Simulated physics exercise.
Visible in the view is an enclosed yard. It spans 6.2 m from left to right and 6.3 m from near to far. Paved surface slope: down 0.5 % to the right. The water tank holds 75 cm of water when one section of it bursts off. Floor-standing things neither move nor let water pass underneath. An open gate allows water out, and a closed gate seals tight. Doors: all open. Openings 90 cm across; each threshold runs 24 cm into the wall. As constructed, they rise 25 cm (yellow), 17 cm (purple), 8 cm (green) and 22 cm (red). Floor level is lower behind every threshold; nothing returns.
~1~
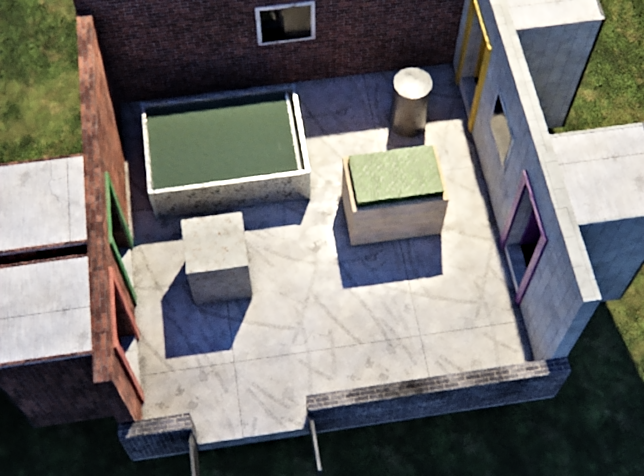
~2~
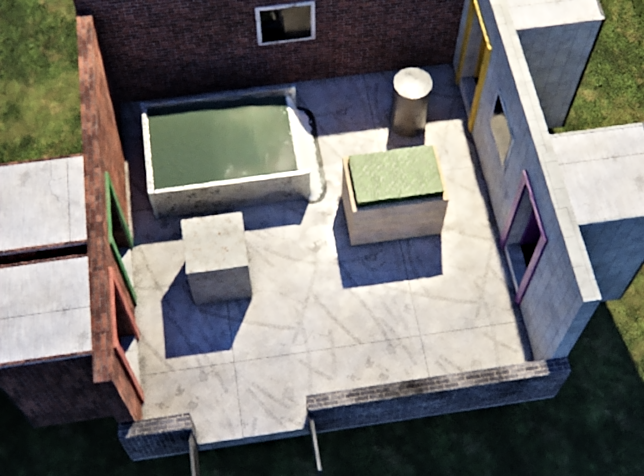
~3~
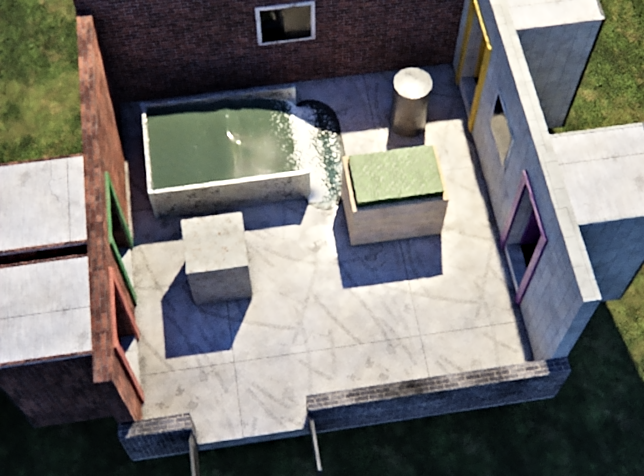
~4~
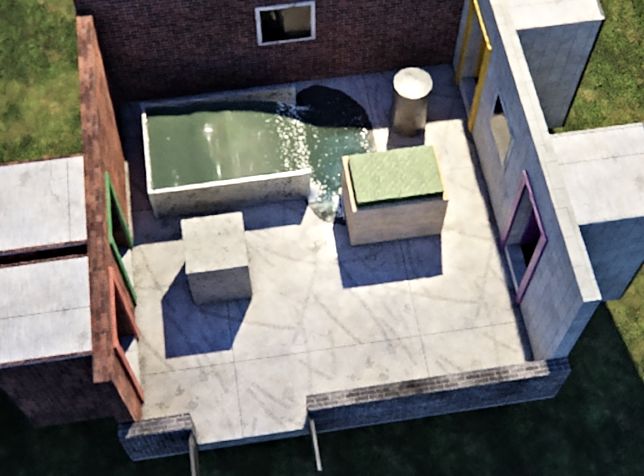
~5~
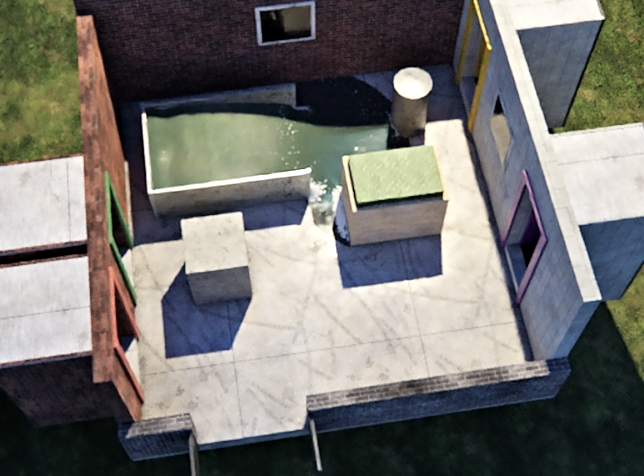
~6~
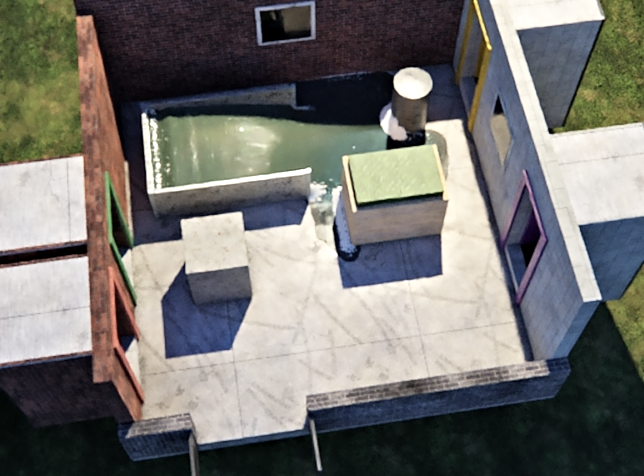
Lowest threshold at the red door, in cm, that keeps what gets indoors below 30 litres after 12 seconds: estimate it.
My estimate is 10.5 cm.
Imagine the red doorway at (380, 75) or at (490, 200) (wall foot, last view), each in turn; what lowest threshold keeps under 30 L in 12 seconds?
33 and 23 cm.
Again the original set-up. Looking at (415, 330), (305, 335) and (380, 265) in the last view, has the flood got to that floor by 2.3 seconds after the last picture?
Listed order - soaked through, soaked through, unwetted.
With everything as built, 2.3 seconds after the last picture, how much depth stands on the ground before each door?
At the yellow door the depth is 41 cm, at purple 8 cm, at green 0 cm and at red 0 cm.
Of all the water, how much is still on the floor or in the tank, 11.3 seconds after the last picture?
Close to 86 in a hundred.
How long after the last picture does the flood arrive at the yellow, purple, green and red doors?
The yellow door gets it at 0.5 s, the purple door at 1.0 s, the green door at 6.0 s and the red door at 5.5 s.
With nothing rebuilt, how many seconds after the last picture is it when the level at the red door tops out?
Approximately 7.0 s.
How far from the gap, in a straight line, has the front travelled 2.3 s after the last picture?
5.6 m.
Then, 0.7 s after the last picture water covers 30 % of the floor, deepest (50 cm) near (478, 167); it has not reached the red door.
Then, 2.3 s after the last picture water covers 60 % of the floor, deepest (45 cm) near (435, 121); it has not reached the red door.
Then, 11.3 s after the last picture water covers 100 % of the floor, deepest (12 cm) near (320, 410); 9 cm at the red door, 0 litres in over its 22 cm threshold.
At the red door as built, the water peaked near 16 cm, 7.1 s after the last picture.
With a threshold of 9 cm, 49 litres would have come in within the 12 s; with 12 cm, 14 litres. So under 30 litres takes about 10.5 cm.
